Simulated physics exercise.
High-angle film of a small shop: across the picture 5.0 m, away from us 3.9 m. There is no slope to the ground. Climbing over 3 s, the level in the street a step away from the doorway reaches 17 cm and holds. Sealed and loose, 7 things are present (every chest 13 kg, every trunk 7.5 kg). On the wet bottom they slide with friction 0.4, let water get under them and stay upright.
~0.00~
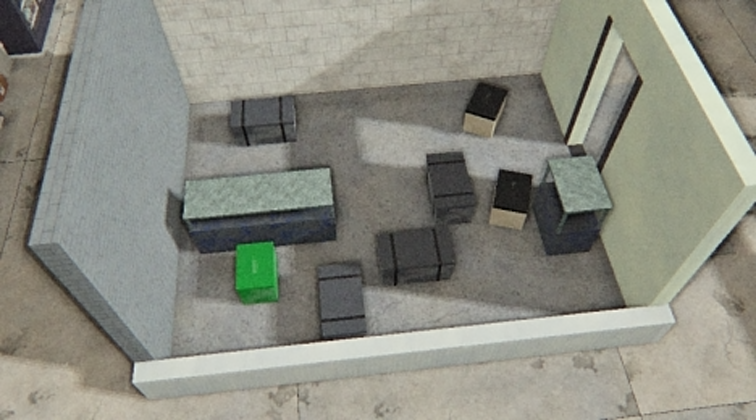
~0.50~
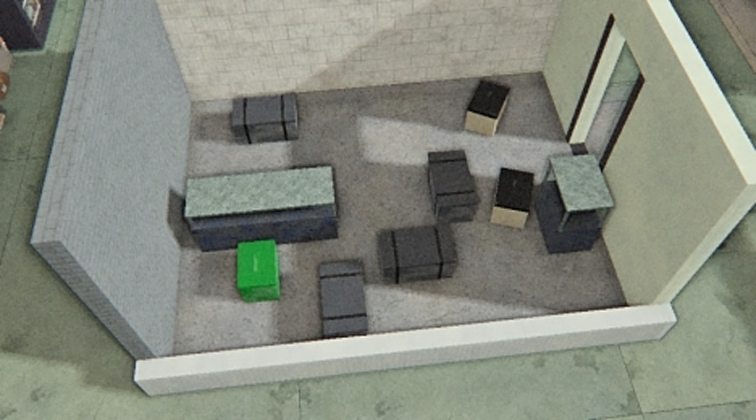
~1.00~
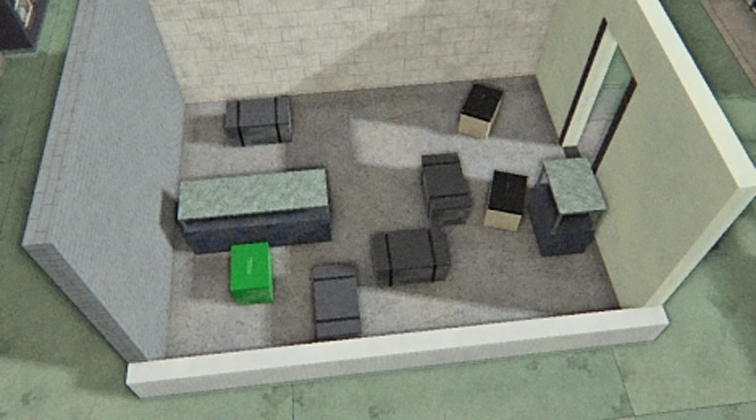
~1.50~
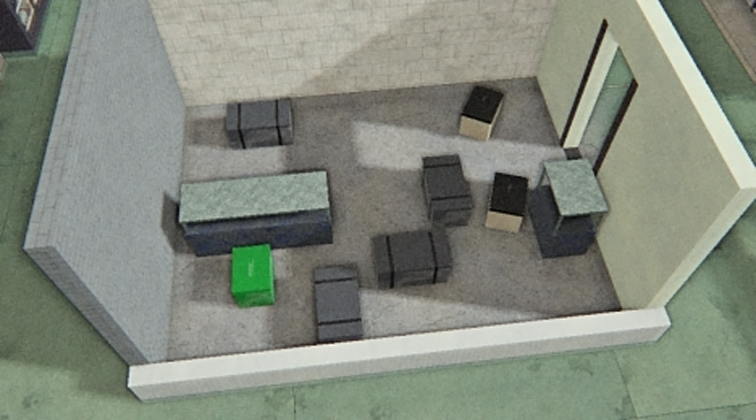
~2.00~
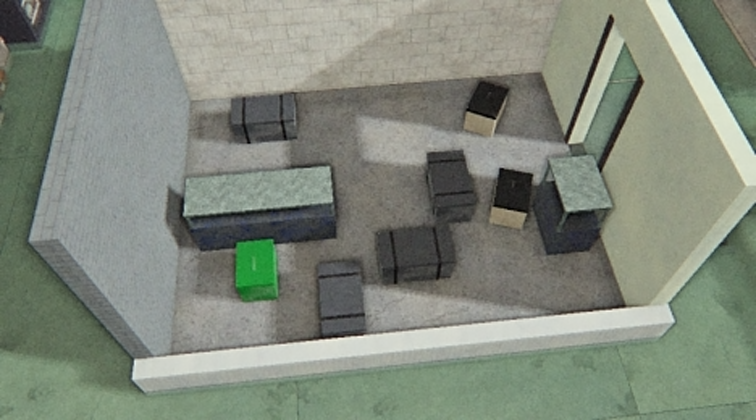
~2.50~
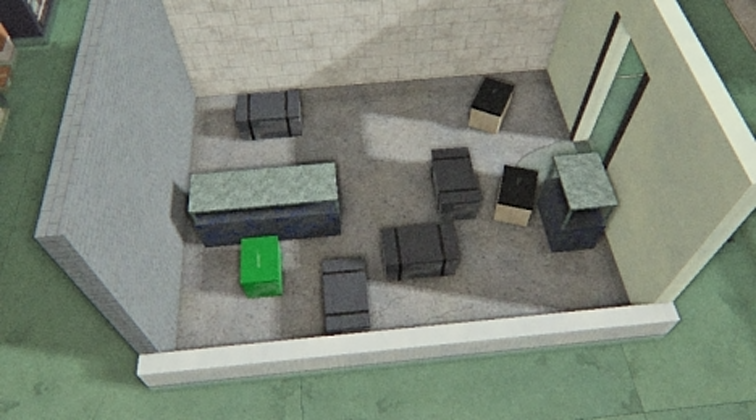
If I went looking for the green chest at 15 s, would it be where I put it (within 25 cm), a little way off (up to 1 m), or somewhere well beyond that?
You would find it where you put it.
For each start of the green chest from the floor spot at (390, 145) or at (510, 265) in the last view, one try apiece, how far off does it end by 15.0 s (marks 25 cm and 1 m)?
First try: It covers a big distance; second try: It scarcely moves.
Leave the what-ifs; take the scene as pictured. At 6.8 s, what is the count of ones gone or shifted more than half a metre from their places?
By then 2.
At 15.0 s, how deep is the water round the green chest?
4 cm, roughly.
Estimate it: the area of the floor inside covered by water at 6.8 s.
I'd put it close to 13 m2.
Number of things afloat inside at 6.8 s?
At that instant the tally stands at 0.
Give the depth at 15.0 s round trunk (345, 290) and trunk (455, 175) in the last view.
Roughly 6 and 4 cm.
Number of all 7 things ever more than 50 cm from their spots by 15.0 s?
Count: 3.
After 3.5 s the green chest is near (259, 259), 0.0 m from its start, aground; 0 afloat.
After 6.8 s the green chest is near (259, 259), 0.0 m from its start, aground; 0 afloat.
After 11.0 s the green chest is near (259, 259), 0.0 m from its start, aground; 3 afloat.
After 15.0 s the green chest is near (259, 259), 0.0 m from its start, aground; 5 afloat.
